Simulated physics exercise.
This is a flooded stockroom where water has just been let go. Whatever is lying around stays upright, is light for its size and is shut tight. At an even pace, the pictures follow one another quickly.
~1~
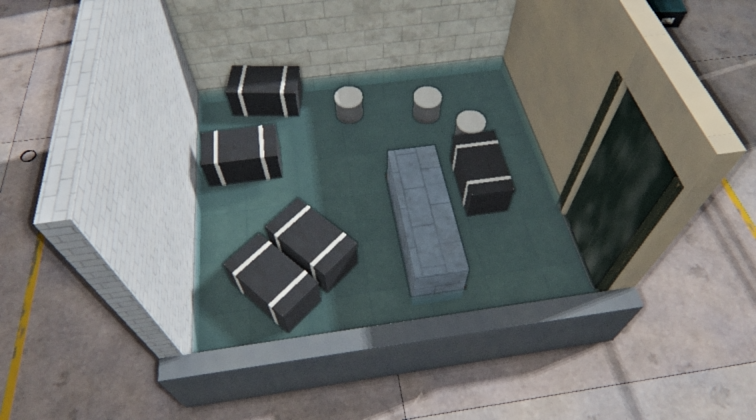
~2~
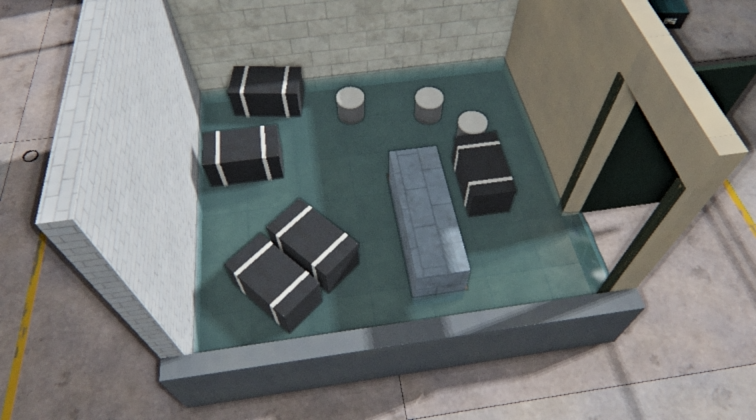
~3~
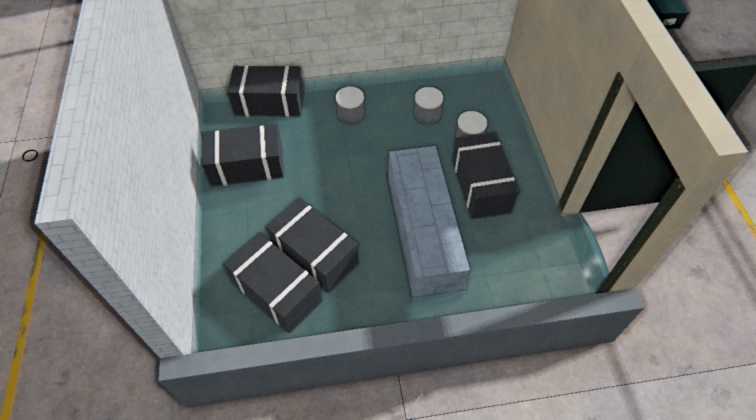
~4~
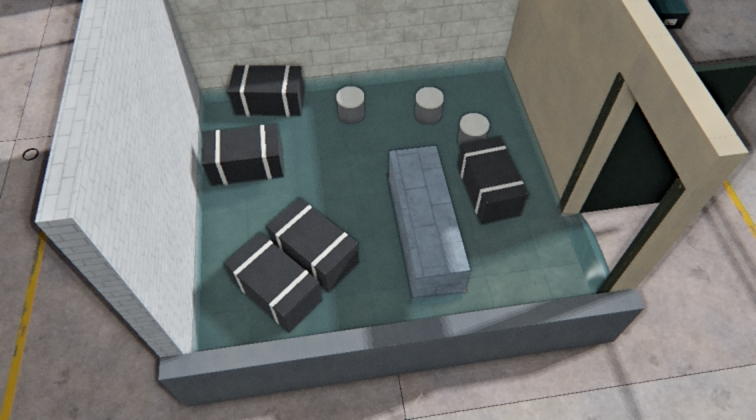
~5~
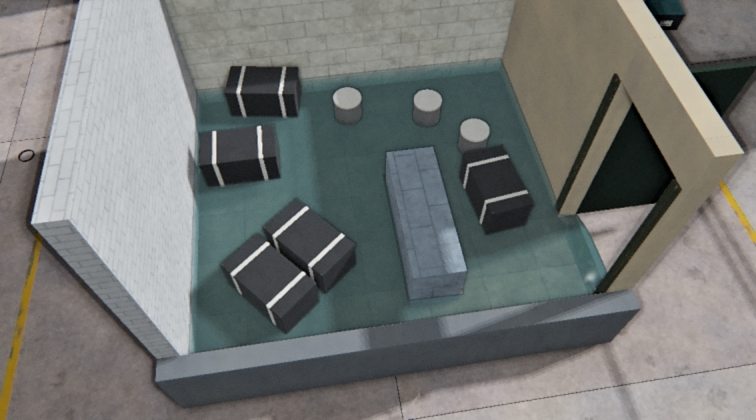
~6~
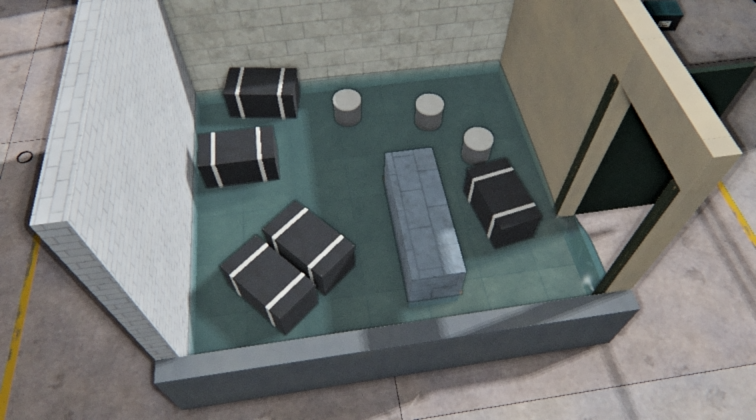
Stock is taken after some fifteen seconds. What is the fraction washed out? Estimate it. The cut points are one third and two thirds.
It falls between one third and two thirds.
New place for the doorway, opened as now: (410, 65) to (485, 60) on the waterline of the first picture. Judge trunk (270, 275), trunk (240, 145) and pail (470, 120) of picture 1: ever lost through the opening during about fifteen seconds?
Object one: Remains; object two: Remains; object three: Leaves.
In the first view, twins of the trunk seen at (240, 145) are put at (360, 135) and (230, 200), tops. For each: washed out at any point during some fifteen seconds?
Taking them in the order asked, the first is removed while the second is not removed.
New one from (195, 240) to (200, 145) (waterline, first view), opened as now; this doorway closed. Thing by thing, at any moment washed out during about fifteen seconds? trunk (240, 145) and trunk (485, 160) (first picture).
In turn: Carried outside, left behind.
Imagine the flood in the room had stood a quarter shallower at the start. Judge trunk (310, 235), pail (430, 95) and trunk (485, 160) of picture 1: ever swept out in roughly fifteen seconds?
Okay, in order that's held inside, ends up outside, ends up outside.
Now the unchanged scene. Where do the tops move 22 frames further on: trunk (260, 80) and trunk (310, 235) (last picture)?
Estimate: (324, 77), then (357, 246).
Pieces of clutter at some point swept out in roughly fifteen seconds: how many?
Tally: 4.
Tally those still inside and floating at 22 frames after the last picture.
I get 5.
A moment on, 0 of 8 are out; 8 afloat.
Next, 2 of 8 are out; 6 afloat.
Later, 3 of 8 are out; 5 afloat.
In the end, 4 of 8 are out; 4 afloat.
